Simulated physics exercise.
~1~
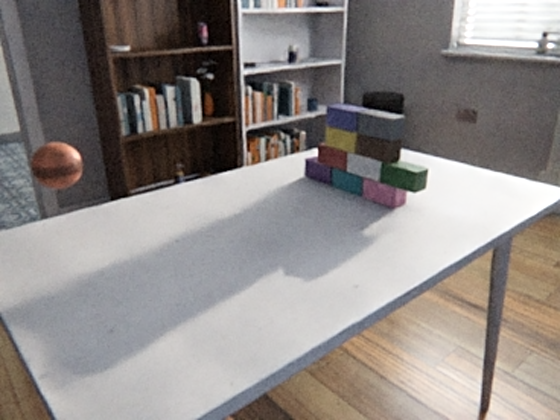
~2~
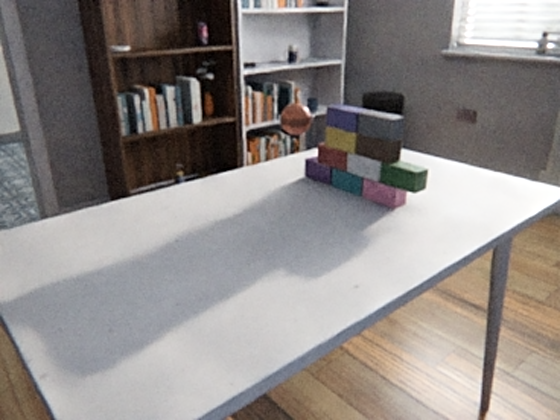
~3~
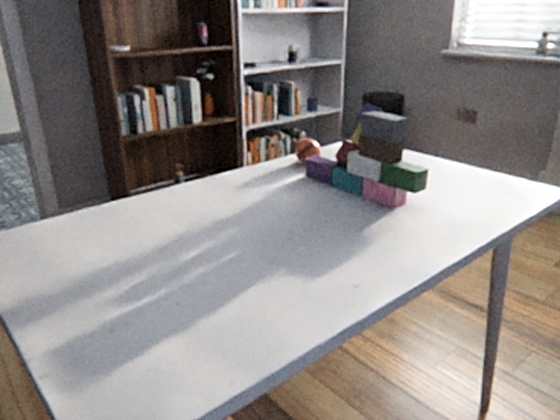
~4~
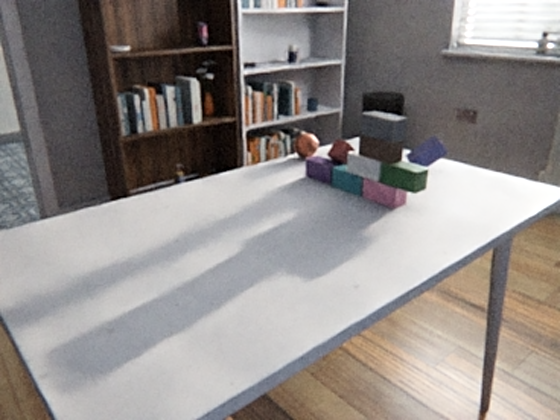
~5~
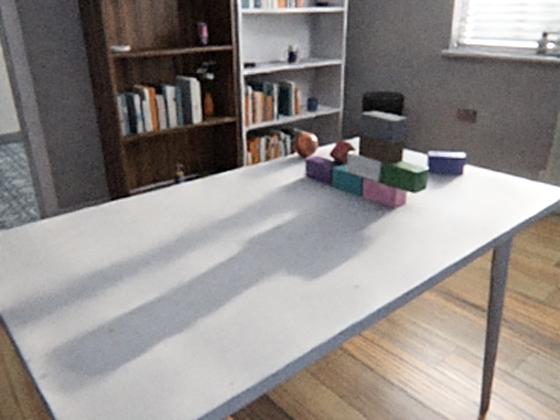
Orange ball flying into a stack of coloured blocks on a white table, toppling the blue block while most stay piled.
